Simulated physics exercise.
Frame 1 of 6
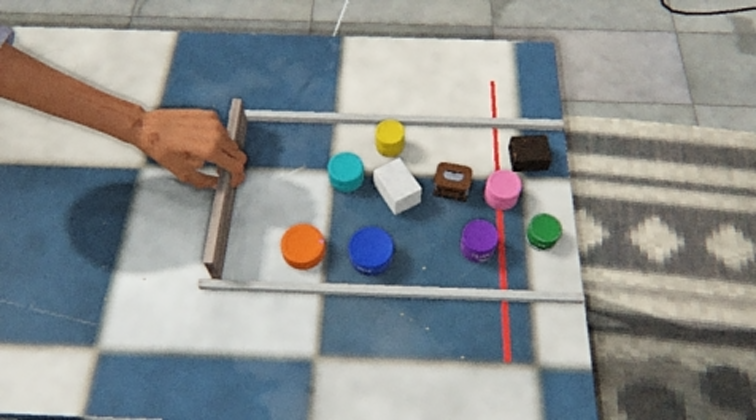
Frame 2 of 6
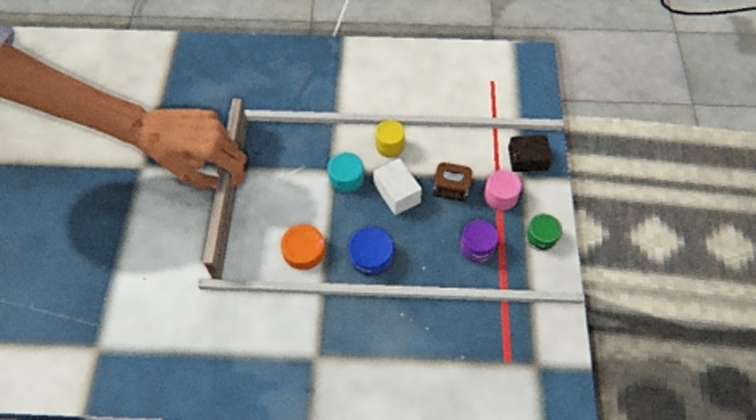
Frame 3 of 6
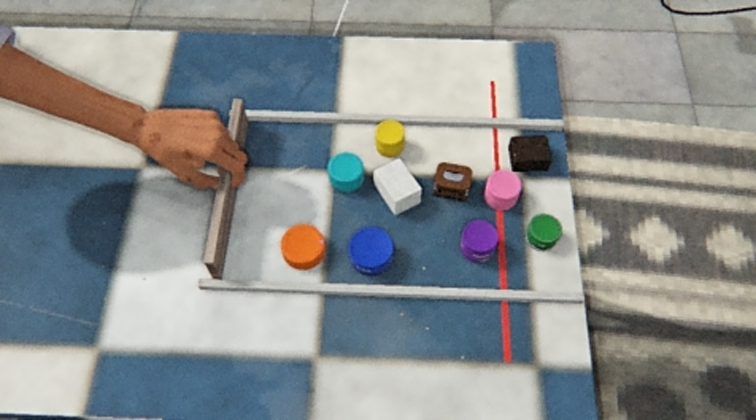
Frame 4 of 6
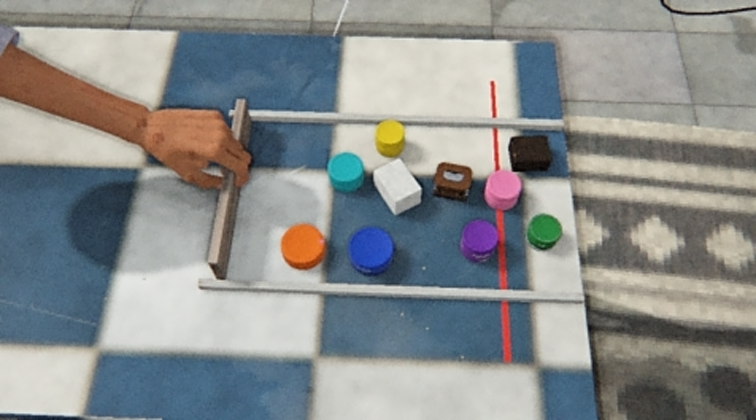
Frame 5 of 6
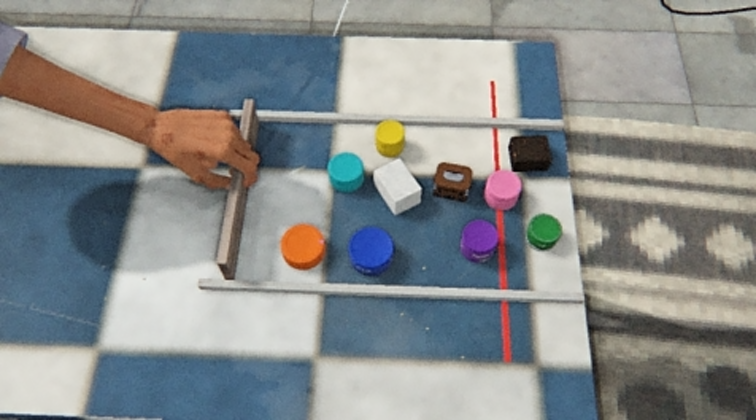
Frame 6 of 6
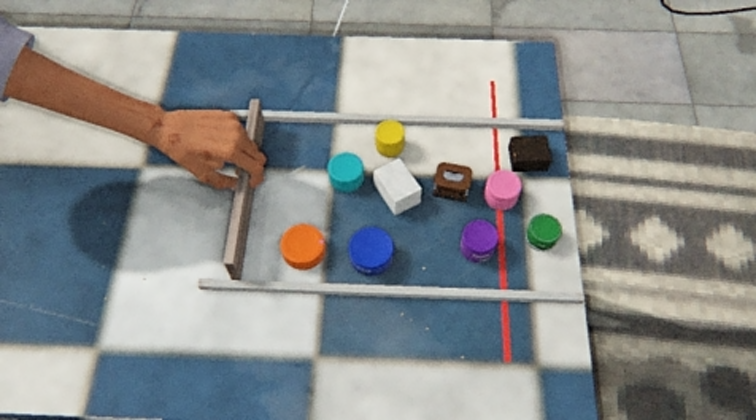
The video shows a hand holding a board upright at the left of a channel on a checkered surface, then sliding it slightly right toward scattered colorful lids, tubs and blocks, which stay still around a red line.
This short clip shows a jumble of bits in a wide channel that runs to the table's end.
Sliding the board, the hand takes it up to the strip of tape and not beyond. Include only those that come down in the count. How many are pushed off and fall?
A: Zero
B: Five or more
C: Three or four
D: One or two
Answer: D.
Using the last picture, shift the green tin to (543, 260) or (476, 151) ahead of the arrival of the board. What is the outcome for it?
Results in order - down; still up.
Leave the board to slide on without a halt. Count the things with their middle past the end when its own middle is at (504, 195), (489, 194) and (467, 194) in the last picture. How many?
Per position: 2 / 0 / 0.
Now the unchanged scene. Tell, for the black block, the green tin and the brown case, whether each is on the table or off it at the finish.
By the end the black block is still there, the green tin is no longer there and the brown case is still there.
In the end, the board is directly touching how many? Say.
4 in contact.
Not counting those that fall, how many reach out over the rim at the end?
Looks like 2 of them.
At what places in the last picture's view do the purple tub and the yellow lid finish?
Final centres, first then second: (551, 228), (512, 142).
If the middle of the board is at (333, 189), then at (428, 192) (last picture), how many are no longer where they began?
One spot: 3. Other spot: 8.
Soon after, none off yet; green tin at rest near (543, 233); black block at rest near (529, 154); pink lid at rest near (503, 190).
In the end, the number that fall off is one or two; gone, green tin.
